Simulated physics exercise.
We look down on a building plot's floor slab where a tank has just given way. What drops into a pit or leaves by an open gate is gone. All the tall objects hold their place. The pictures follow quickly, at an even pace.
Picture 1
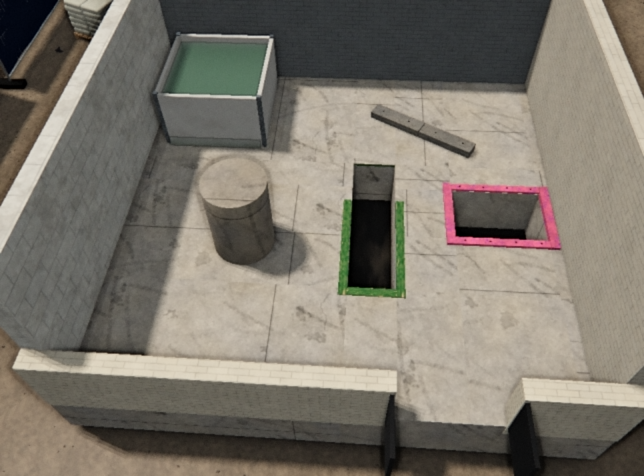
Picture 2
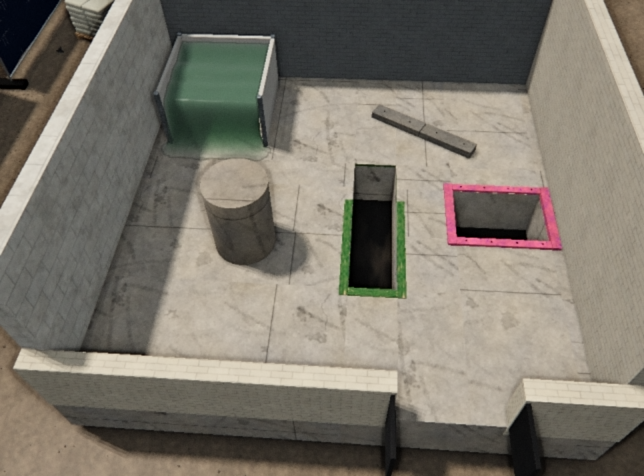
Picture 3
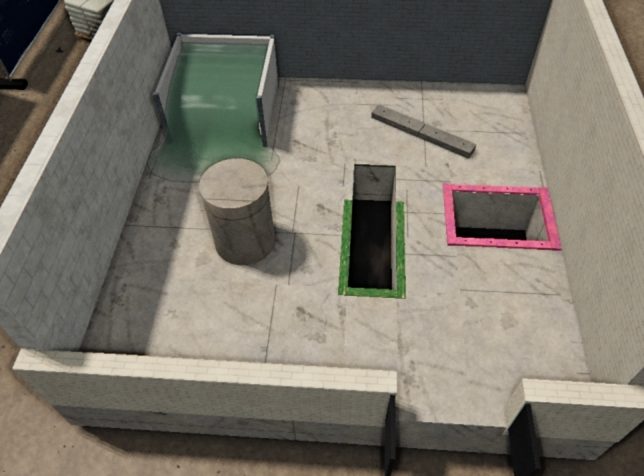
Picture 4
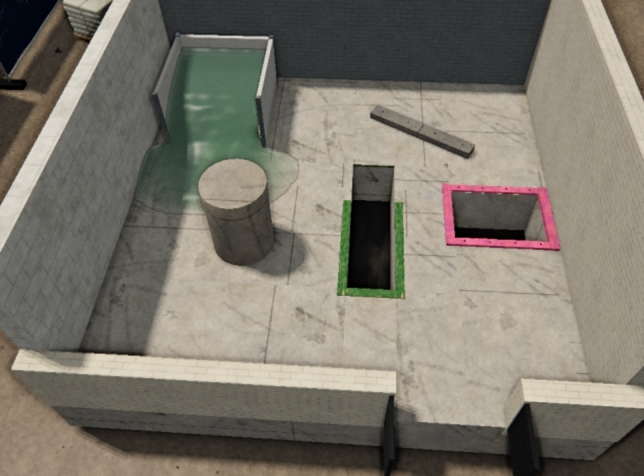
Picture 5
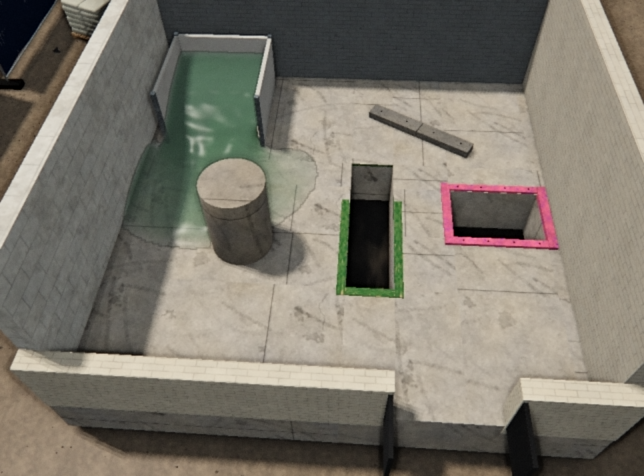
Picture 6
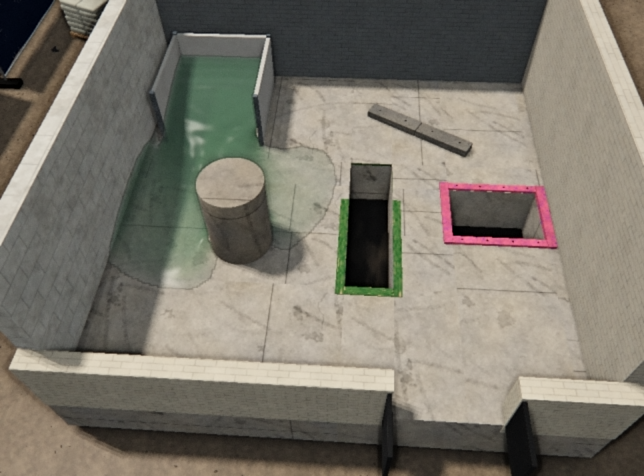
On a walled floor slab with two open pits, green water poured out of a corner tank, reached a round pillar, and spread around both sides of it across the pale floor.
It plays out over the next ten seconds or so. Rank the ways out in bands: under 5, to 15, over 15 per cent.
One by one: The gate takes from 5 to 15 %; the green pit takes over 15 %; the pink pit takes from 5 to 15 %.
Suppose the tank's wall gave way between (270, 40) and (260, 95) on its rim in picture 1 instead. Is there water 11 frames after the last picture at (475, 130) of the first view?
Answer: Covered.
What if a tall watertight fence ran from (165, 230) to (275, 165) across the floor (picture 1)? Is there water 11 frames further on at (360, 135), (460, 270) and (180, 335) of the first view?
One after the other: Awash, free of water, under water.
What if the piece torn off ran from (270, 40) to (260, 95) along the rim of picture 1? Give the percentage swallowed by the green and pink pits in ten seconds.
In per cent: Green 30, pink 40.
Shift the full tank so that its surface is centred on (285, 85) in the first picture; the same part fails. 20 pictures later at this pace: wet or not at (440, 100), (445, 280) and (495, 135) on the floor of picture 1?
One after the other: Not flooded, free of water, no water.
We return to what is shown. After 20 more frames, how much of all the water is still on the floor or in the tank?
About 82 per cent.
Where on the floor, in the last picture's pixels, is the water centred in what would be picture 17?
At about (189, 237).
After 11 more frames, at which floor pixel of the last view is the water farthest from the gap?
Close to (399, 398).
A moment on, water covers 30 % of the floor; the gate 0 %, the green pit 2 %, the pink pit 0 %.
Next, water covers 40 % of the floor; the gate 0 %, the green pit 8 %, the pink pit 0 %.
Then, water covers 55 % of the floor; the gate 1 %, the green pit 17 %, the pink pit 0 %.
Later, water covers 60 % of the floor; the gate 3 %, the green pit 29 %, the pink pit 3 %.
In the end, water covers 60 % of the floor; the gate 8 %, the green pit 39 %, the pink pit 7 %.
